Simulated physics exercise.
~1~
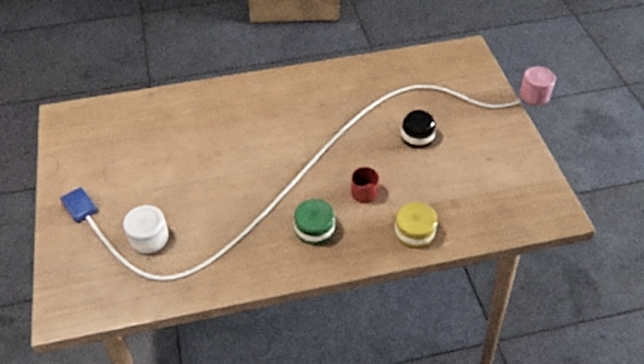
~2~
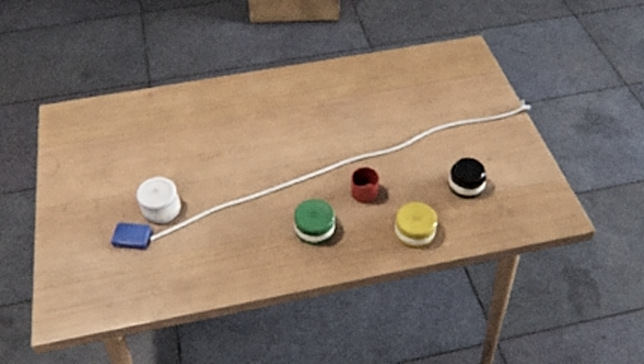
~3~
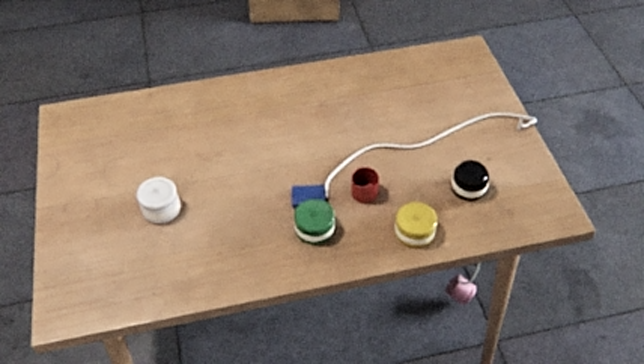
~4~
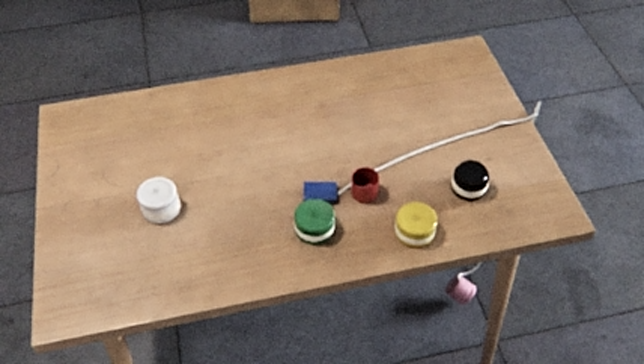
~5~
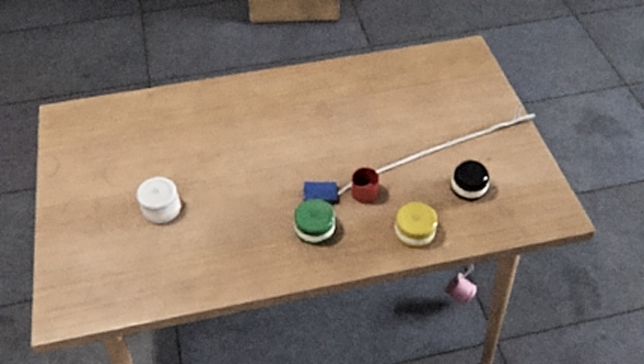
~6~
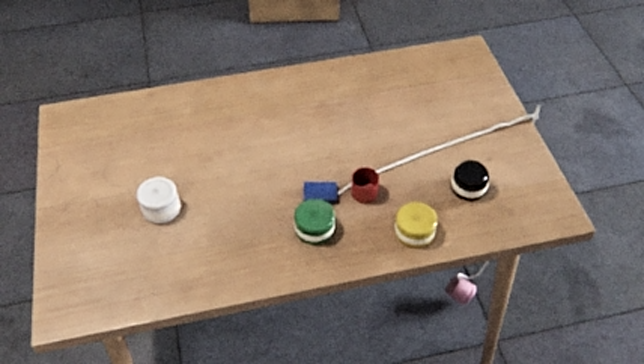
We see a pink object drop off the right side of a wooden table, its white cable dragging a blue block rightward and shifting the black and white containers, until the block rests by the green container and red cup while the pink object hangs below the tabletop.
